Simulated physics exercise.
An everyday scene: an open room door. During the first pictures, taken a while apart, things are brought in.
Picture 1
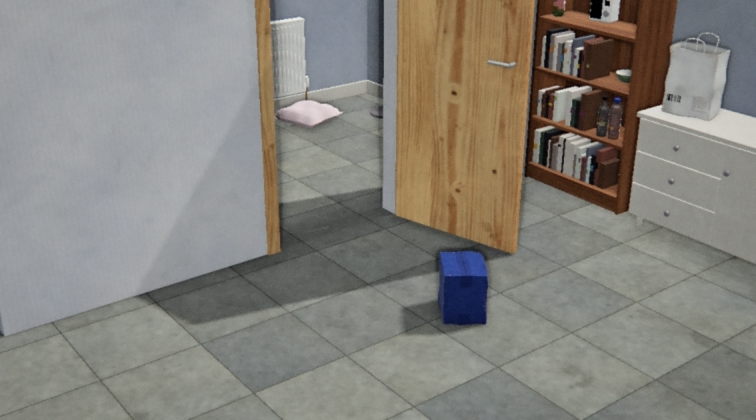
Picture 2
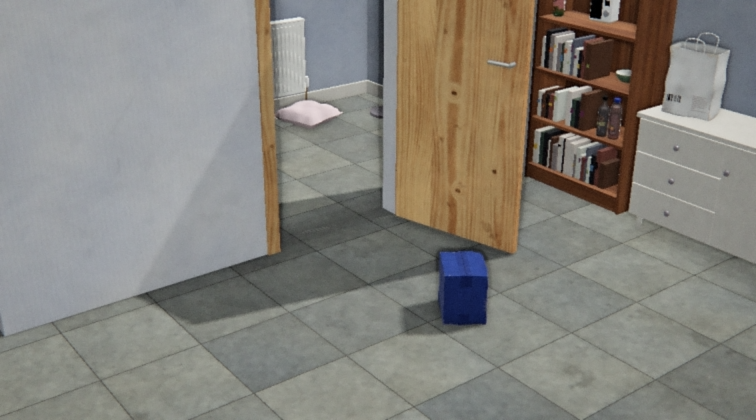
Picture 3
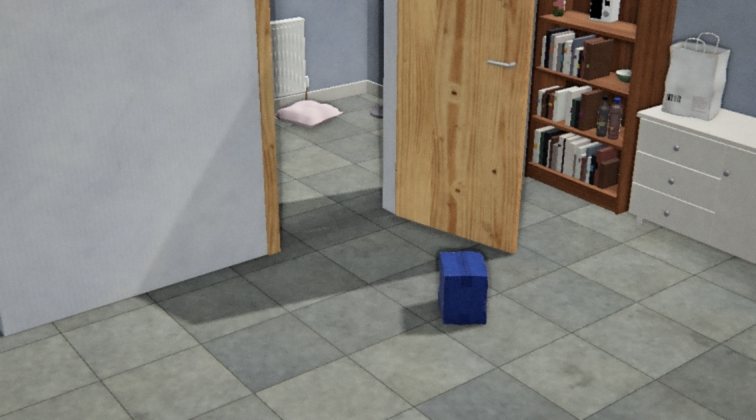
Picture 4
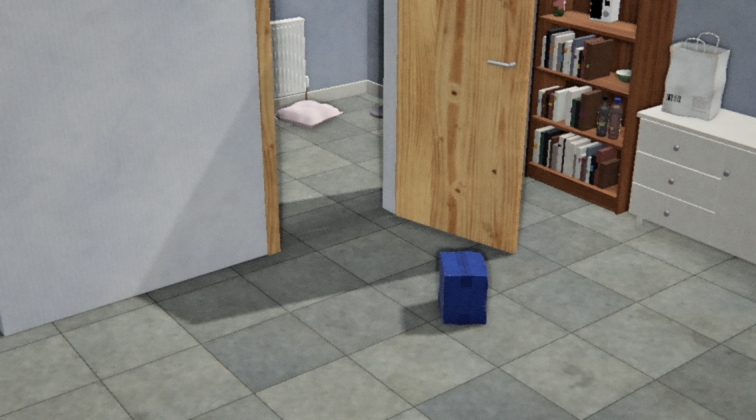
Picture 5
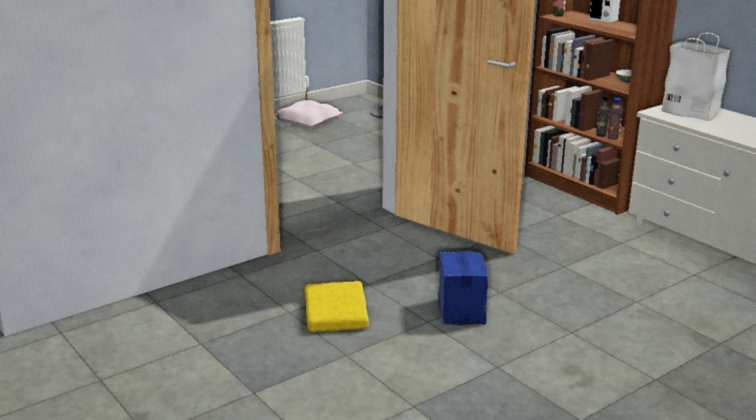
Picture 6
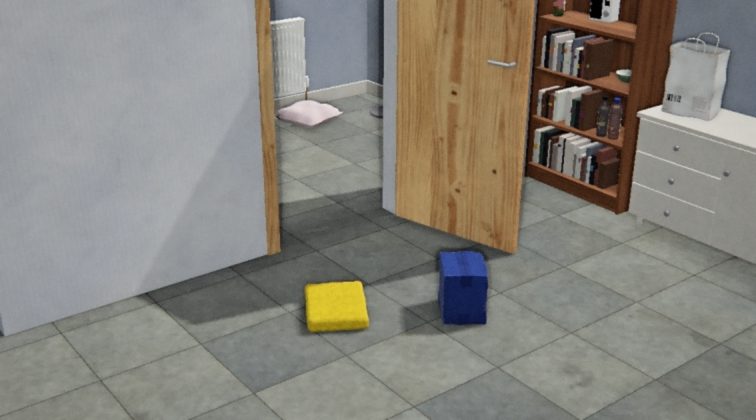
A grey-tiled room with pale blue-grey walls is seen from above at an angle, from a camera that stays still. A wooden door stands wide open near the centre, with a blue box on the floor before it, a pale pink cushion beyond the doorway, and a brown bookcase and white drawers at right. Nothing moves at first, then a flat yellow cushion appears left of the box and lies still.
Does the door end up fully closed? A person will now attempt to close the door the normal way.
Yes.
Then, 0.90 s on from there, open by 72°.
Then, 1.60 s on from there, open by 31°.
In the end, open by 0°; both unmoved. At the end, from the last picture's camera, yellow cushion near (336, 306).
